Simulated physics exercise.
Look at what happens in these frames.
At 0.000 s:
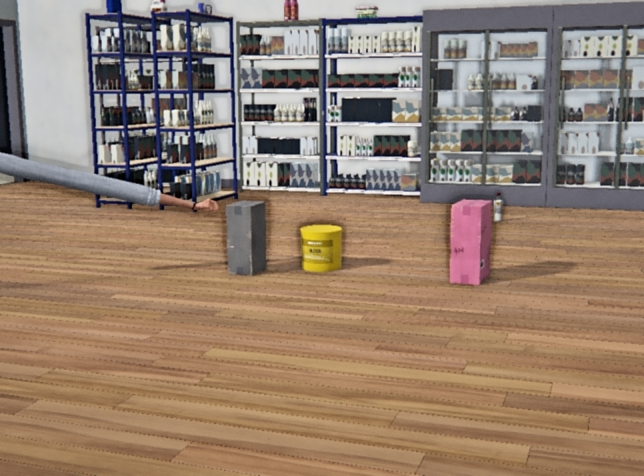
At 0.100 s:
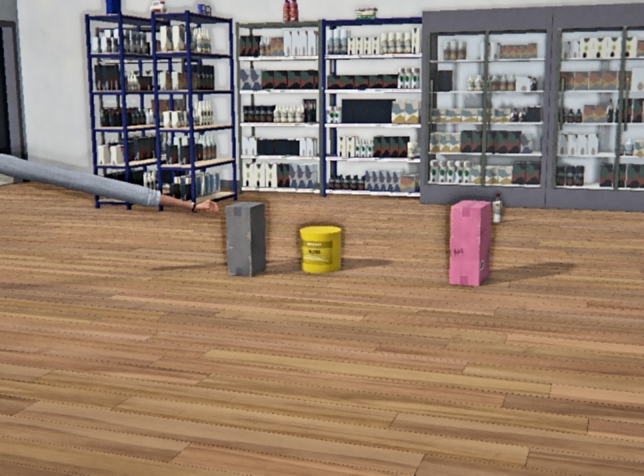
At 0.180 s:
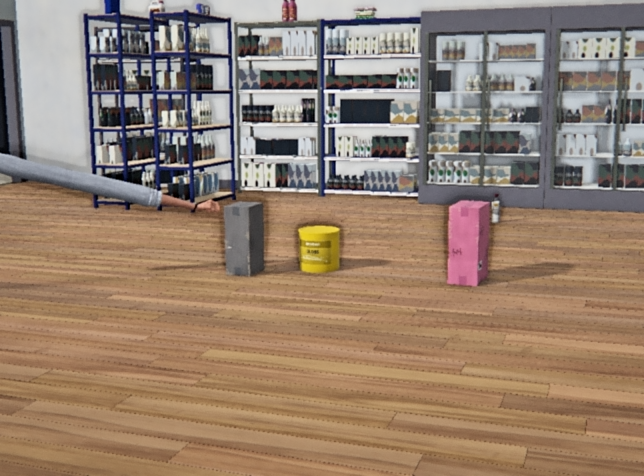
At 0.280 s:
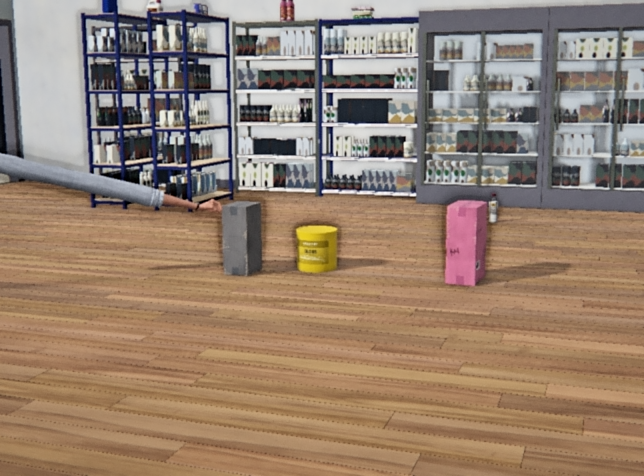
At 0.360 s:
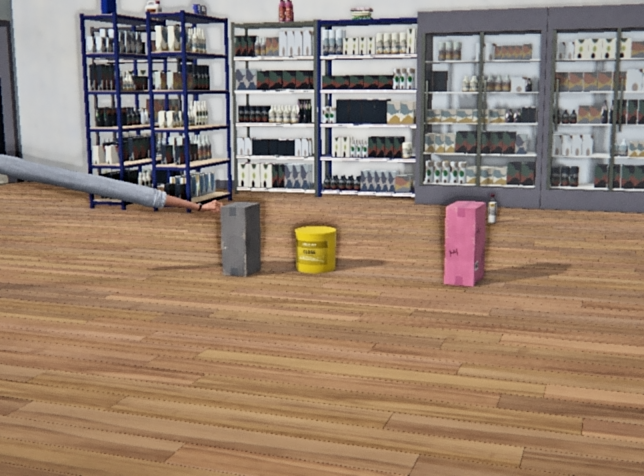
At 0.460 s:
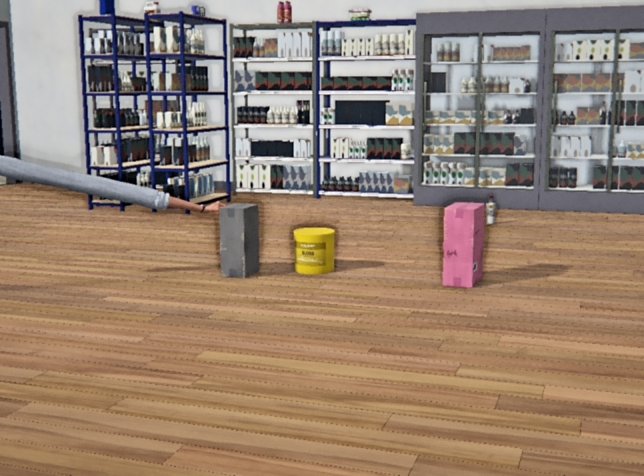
We see a grey box, a yellow bucket and a pink box on a wooden floor before stocked shelves, with an outstretched arm at left; the view shifts very slightly, and little else appears to move.
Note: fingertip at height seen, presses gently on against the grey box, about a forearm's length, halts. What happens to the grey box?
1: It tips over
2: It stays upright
1, it tips over.
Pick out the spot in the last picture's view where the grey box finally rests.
End position, last frame: About (289, 264).
Around 1.06 s, grey box rocked 30° from its first pose near (257, 239).
Around 1.36 s, grey box on its side near (280, 255).
Finally (2.1 s), down or leaning hard on the floor, grey box. Final places as the last picture's camera would see them, grey box near (289, 264).
